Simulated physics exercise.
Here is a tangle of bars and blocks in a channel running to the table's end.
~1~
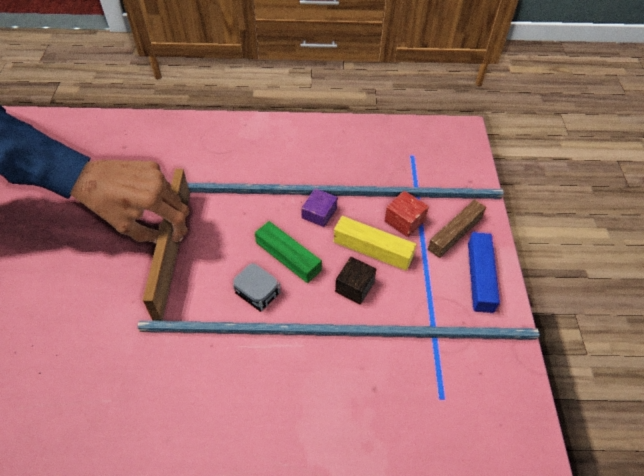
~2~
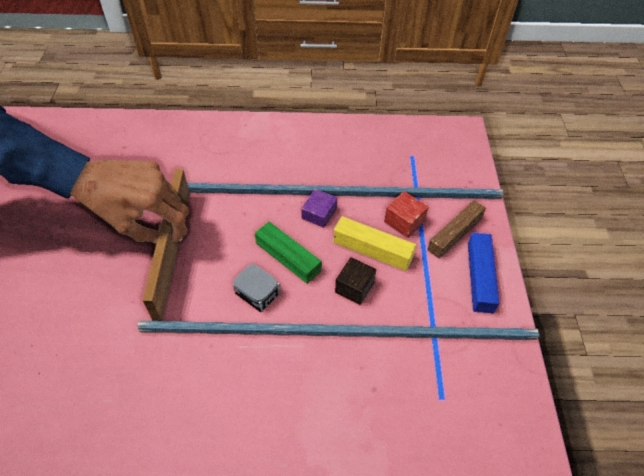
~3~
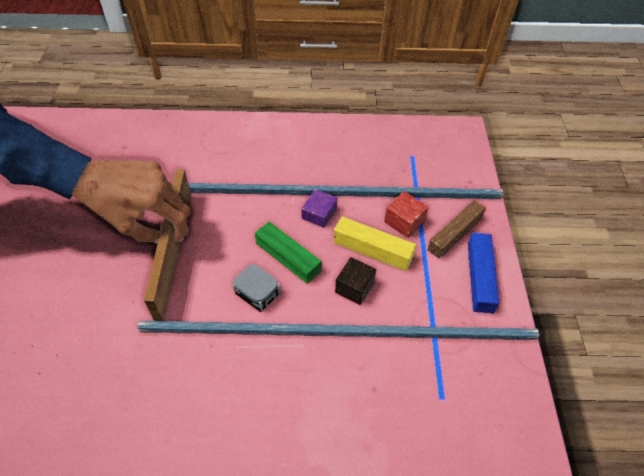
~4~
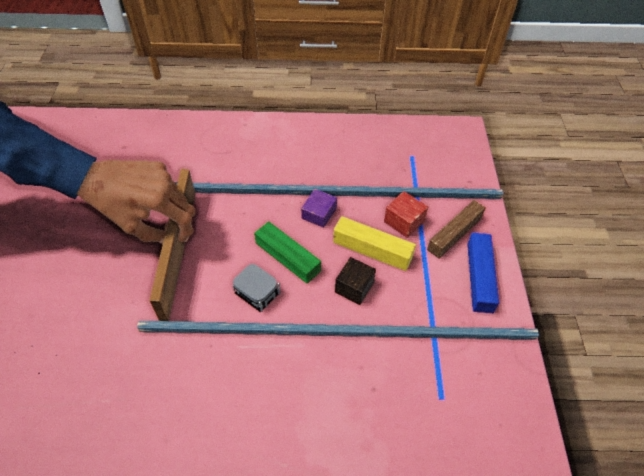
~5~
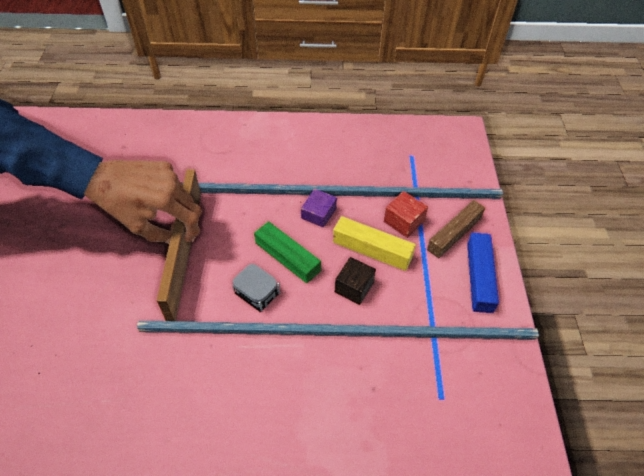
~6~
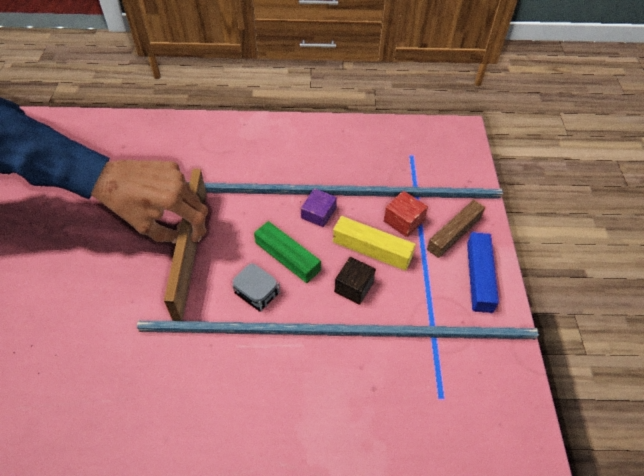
A hand holding an upright wooden board stayed still at first, then slid it slightly right between two rails, while the colourful bars and blocks scattered ahead of it on the pink table stayed put.
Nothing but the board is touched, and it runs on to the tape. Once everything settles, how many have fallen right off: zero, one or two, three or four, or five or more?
Well, nothing at all ends up dropping off.
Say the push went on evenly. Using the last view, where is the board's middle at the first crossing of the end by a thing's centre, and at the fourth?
At (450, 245) for the first, at (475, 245) for the fourth.
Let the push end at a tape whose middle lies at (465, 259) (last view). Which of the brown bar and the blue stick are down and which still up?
Result - brown bar is gone, blue stick is gone.
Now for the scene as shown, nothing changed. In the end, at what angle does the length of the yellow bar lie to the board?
Around 0 degrees.
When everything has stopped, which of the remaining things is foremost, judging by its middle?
The blue stick is foremost.
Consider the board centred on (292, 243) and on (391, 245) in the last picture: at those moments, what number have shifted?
Up to then 3, and up to the other point 7.
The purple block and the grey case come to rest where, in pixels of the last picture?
In the last picture they sit at about (432, 204) and about (447, 307).
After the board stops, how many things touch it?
Looks like 3 of them, all told.
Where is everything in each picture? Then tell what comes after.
The first picture shows blue stick (483, 271); brown bar (457, 228); red block (406, 214); board (169, 241); tape (425, 258).
The second picture shows brown bar (457, 229); yellow bar (374, 244).
The third picture shows red block (406, 215); board (170, 241).
The fourth picture shows blue stick (482, 272); grey case (256, 288).
The fifth picture shows brown bar (457, 229); purple block (319, 208).
The sixth picture shows blue stick (482, 271); brown bar (456, 228); red block (405, 214); board (188, 241); tape (424, 258).
Early on, none off yet; blue stick at rest near (482, 271); brown bar at rest near (456, 228); red block at rest near (405, 214).
A while later, none off yet; blue stick at rest near (482, 271); brown bar moving near (464, 227); red block travelled about its own width near (437, 208).
Finally, the number that fall off is zero.
